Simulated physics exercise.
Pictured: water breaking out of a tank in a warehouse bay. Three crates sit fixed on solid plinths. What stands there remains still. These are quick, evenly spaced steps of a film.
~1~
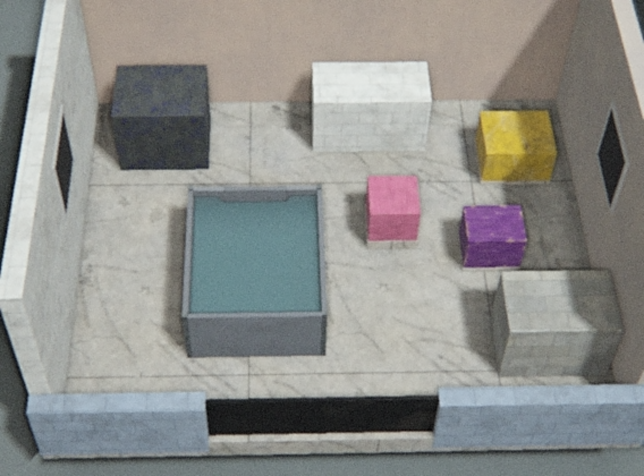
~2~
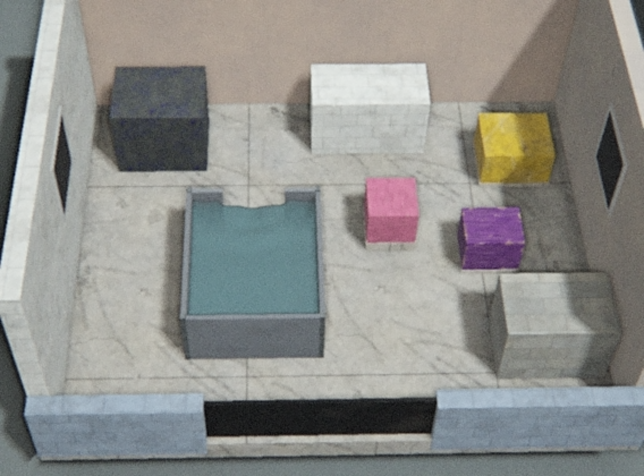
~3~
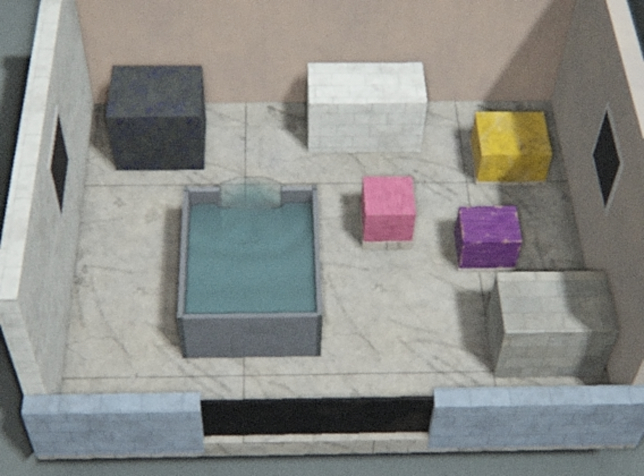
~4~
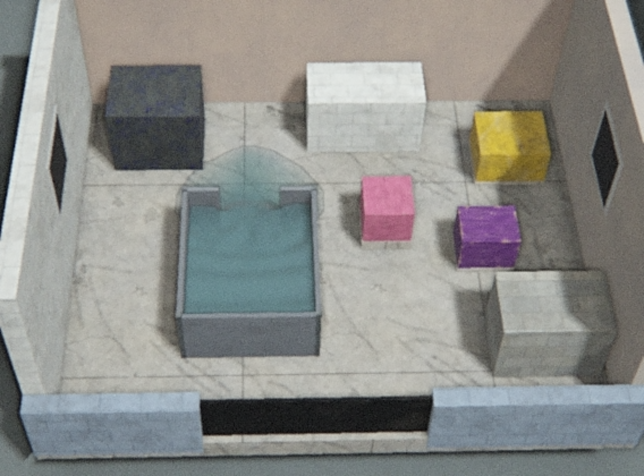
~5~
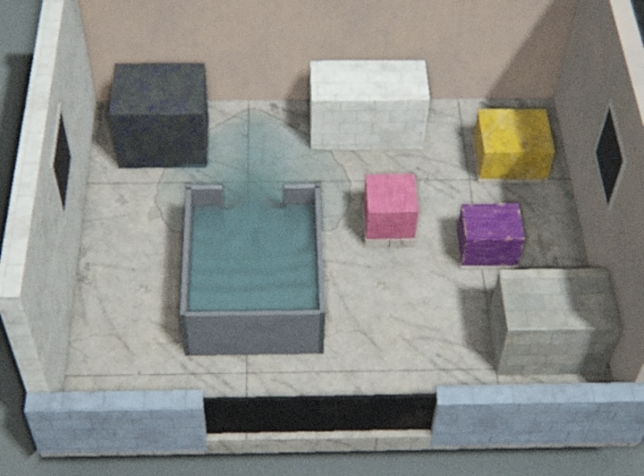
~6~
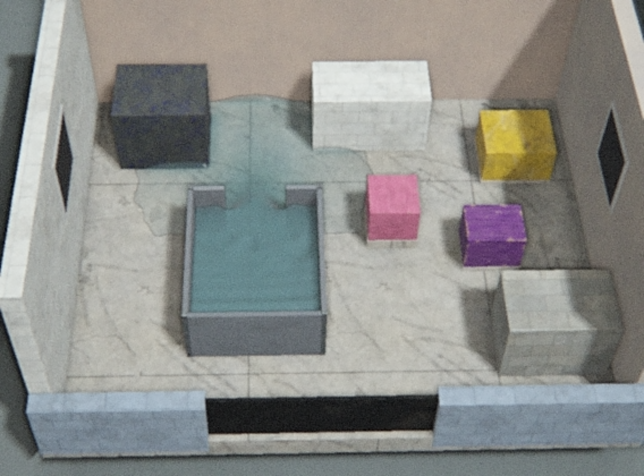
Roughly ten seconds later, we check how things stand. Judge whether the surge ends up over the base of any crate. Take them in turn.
The purple crate gets wet. The yellow crate gets wet. The pink crate keeps dry.
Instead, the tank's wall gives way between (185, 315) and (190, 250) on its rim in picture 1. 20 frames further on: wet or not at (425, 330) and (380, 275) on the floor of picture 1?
Inundated, then untouched.
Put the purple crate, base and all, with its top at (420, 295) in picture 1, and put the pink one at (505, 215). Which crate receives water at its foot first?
First: The crate marked yellow.
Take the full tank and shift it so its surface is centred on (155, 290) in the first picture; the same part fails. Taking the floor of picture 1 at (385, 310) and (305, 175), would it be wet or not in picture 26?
Note: Point one missed by the flow; point two reached by the flow.
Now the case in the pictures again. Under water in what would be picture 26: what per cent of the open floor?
Roughly 60 %.
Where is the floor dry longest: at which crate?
I'd say the one in purple is last.
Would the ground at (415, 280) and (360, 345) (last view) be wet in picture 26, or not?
Going in order, I'd say clear for the first and clear for the second.
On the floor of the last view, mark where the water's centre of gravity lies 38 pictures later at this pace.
The water's middle lies around (296, 227).
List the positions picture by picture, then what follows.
In the first picture, the tank at (255, 253) is whole and still.
In the second picture, the front is at a hidden place, out from the gap on the tank's far side.
In the third picture, water pours out on the tank's far side and has run to (233, 184).
In the fourth picture, water pours out on the tank's far side and has run to (246, 150).
In the fifth picture, water pours out on the tank's far side and has run to (254, 113).
In the sixth picture, the front is at (218, 102), out from the gap on the tank's far side.
A moment on, water covers 25 % of the floor; the purple crate not reached, the yellow crate water round its plinth, the pink crate water round its plinth.
Next, water covers 35 % of the floor; the purple crate water round its plinth, the yellow crate water round its plinth, the pink crate water round its plinth.
Then, water covers 60 % of the floor; the purple crate water round its plinth, the yellow crate water round its plinth, the pink crate water round its plinth.
Later, water covers 85 % of the floor; the purple crate water round its plinth, the yellow crate water round its plinth, the pink crate water round its plinth.
In the end, water covers 100 % of the floor; the purple crate was topped, the yellow crate was topped, the pink crate stayed above the water.
